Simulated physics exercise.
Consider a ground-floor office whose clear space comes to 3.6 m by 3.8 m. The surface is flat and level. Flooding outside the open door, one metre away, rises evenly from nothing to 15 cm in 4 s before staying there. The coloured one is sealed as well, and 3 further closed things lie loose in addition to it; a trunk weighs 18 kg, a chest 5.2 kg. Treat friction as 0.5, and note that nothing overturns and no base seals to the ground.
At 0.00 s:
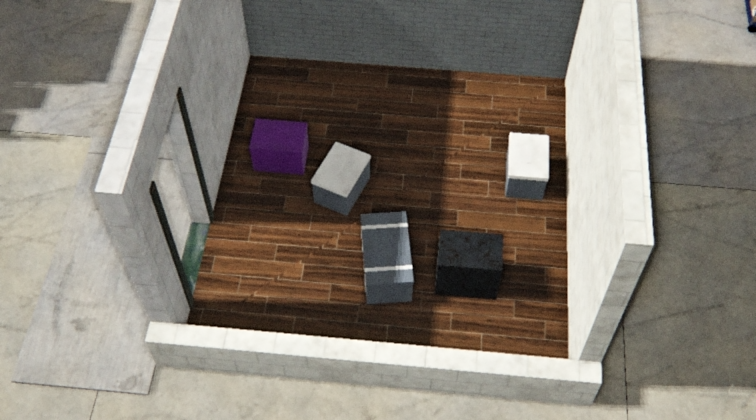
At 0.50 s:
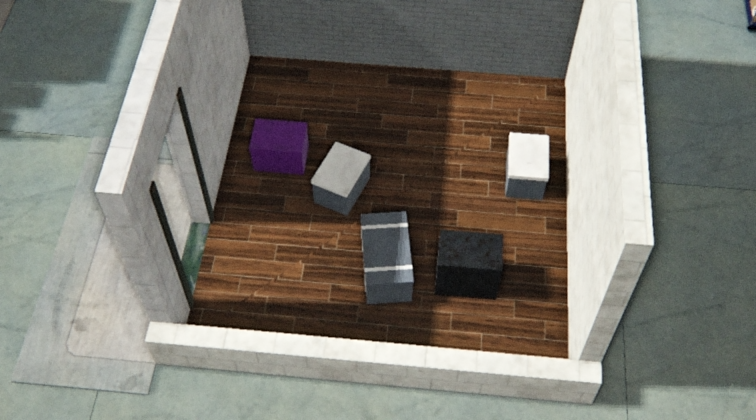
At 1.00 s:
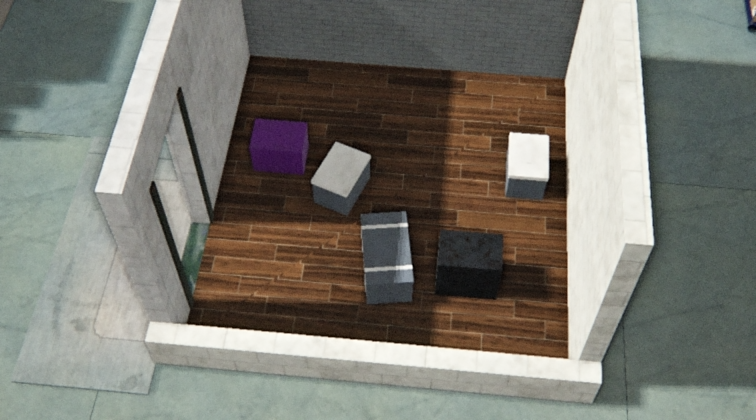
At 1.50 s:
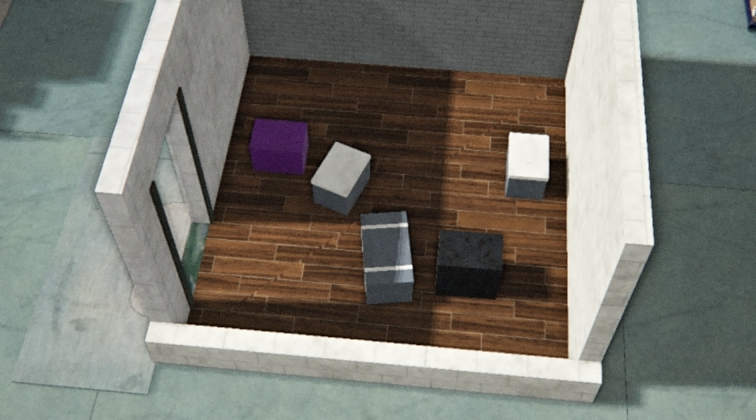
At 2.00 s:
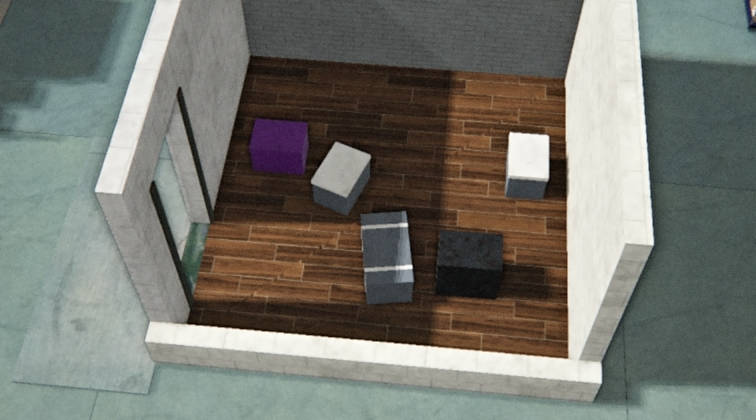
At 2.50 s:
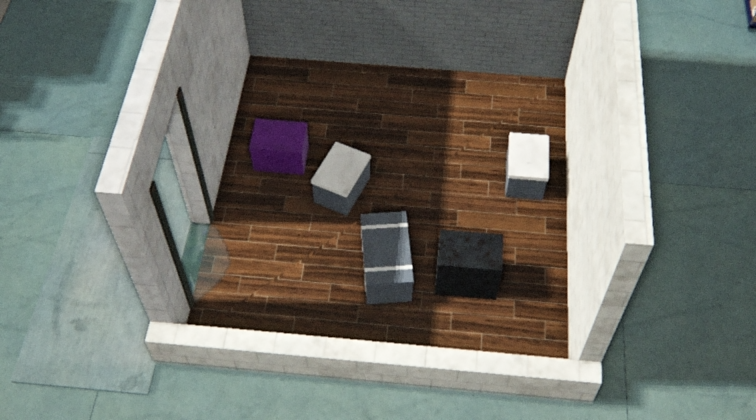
Ground-floor office from above, with shallow water spreading over the paving outside, then edging through the left doorway as boxes sit still.
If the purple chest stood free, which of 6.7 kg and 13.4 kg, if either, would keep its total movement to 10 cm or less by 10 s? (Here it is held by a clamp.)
It looks like the smaller mass already suffices.
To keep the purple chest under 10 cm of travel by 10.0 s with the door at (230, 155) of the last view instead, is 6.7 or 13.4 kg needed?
If so, then both options fall short.
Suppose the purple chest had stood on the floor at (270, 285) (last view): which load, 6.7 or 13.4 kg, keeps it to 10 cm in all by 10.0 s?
Well, no option works.
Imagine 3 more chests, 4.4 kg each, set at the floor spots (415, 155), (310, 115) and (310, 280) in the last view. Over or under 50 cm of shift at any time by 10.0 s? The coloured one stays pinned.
Spot one crosses the limit, spot two stays inside, spot three crosses the limit.
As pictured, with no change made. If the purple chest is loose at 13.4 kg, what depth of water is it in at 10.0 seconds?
Close to 1 cm deep.
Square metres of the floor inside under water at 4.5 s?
About 3.5 m2.
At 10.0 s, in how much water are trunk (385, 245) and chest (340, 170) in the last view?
I'd put it at 5 cm and 4 cm respectively.
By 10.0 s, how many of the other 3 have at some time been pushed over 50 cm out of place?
The tally stands at 2.
After 3.5 s the purple chest would be 0 cm from its start with 6.7 kg and 0 cm from its start with 13.4 kg; 0 cm of water round it then.
After 4.5 s the purple chest would be 0 cm from its start with 6.7 kg and 0 cm from its start with 13.4 kg; 0 cm of water round it then.
After 7.0 s the purple chest would be 0 cm from its start with 6.7 kg and 0 cm from its start with 13.4 kg; 1 cm of water round it then.
After 10.0 s the purple chest would be 0 cm from its start with 6.7 kg and 0 cm from its start with 13.4 kg; 1 cm of water round it then.
